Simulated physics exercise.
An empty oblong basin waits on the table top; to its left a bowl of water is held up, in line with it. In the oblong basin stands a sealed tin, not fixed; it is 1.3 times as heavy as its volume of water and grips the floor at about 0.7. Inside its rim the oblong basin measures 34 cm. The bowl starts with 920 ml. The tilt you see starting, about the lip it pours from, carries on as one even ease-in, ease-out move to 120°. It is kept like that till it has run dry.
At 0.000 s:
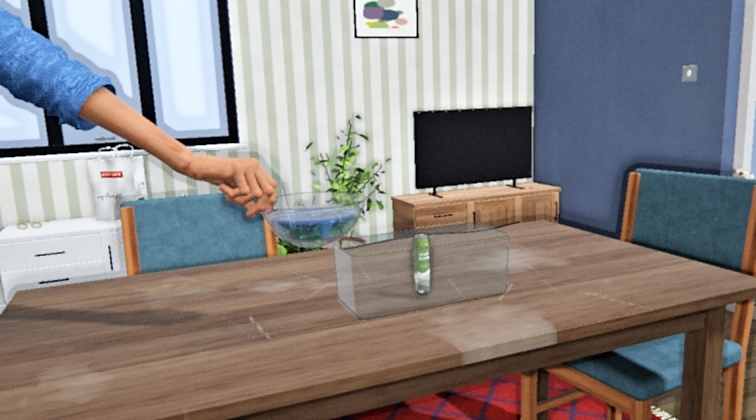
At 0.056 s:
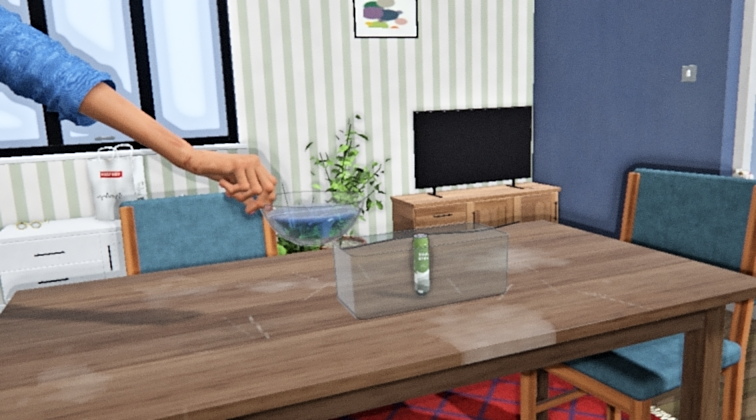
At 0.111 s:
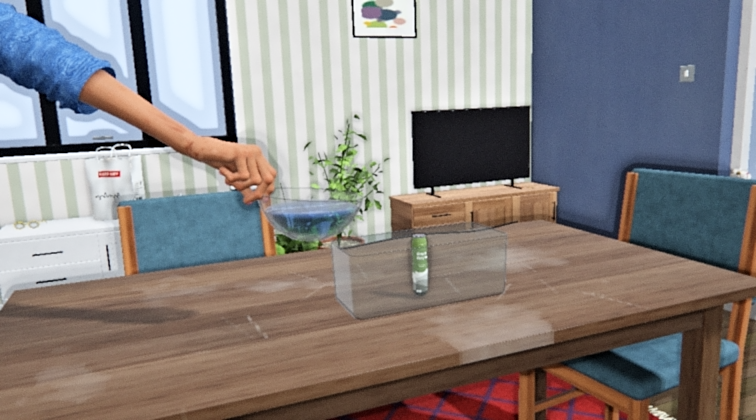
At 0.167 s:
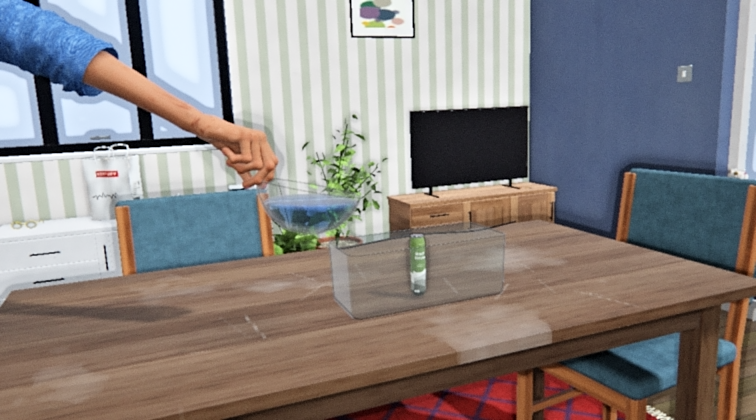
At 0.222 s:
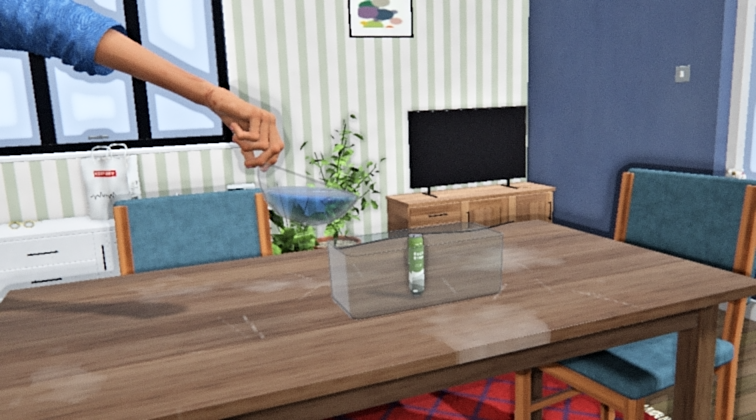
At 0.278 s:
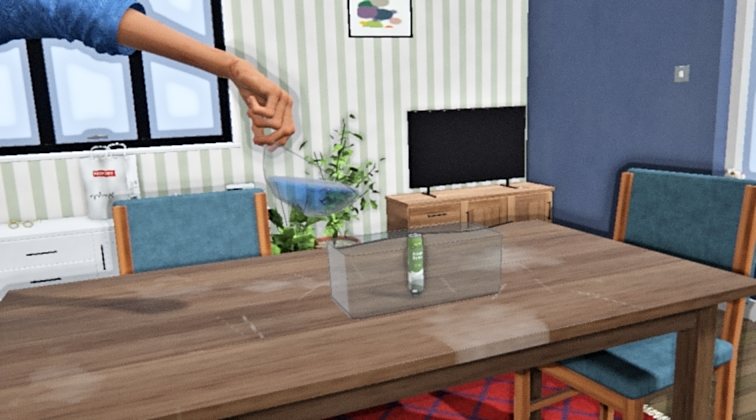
At first, a hand holds a glass bowl of bluish water nearly level, to the left of a clear oblong basin with a small green-and-white tin in it on a wooden table. Then the hand rises, steadily tilting the bowl toward the basin, until it slants steeply with the water gathered at its lower edge.
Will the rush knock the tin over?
It goes over.
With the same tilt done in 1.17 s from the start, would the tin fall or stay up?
The tin goes over.
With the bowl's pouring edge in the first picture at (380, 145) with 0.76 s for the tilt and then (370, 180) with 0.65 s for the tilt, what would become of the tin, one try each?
First it topples; then it remains upright.
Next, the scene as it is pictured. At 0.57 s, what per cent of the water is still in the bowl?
Near 10 in a hundred.
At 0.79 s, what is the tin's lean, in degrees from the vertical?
About 65°.
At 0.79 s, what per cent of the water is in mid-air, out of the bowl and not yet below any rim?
Some 2 per cent.
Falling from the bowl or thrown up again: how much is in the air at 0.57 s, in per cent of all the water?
About 62 per cent.
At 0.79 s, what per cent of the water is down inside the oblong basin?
Some 98 per cent.
Then, 0.57 s in, the tilt is 103° and 11 per cent is still to pour; the tin stands where it began.
Then, 0.79 s in, the tilt is 120° and 0 per cent is still to pour; the tin lies on its side.
Then, 1.01 s in, the tilt is 120° and 0 per cent is still to pour; the tin lies on its side.
Then, 1.26 s in, the tilt is 120° and 0 per cent is still to pour; the tin lies on its side.
Finally, the tin lies on its side.
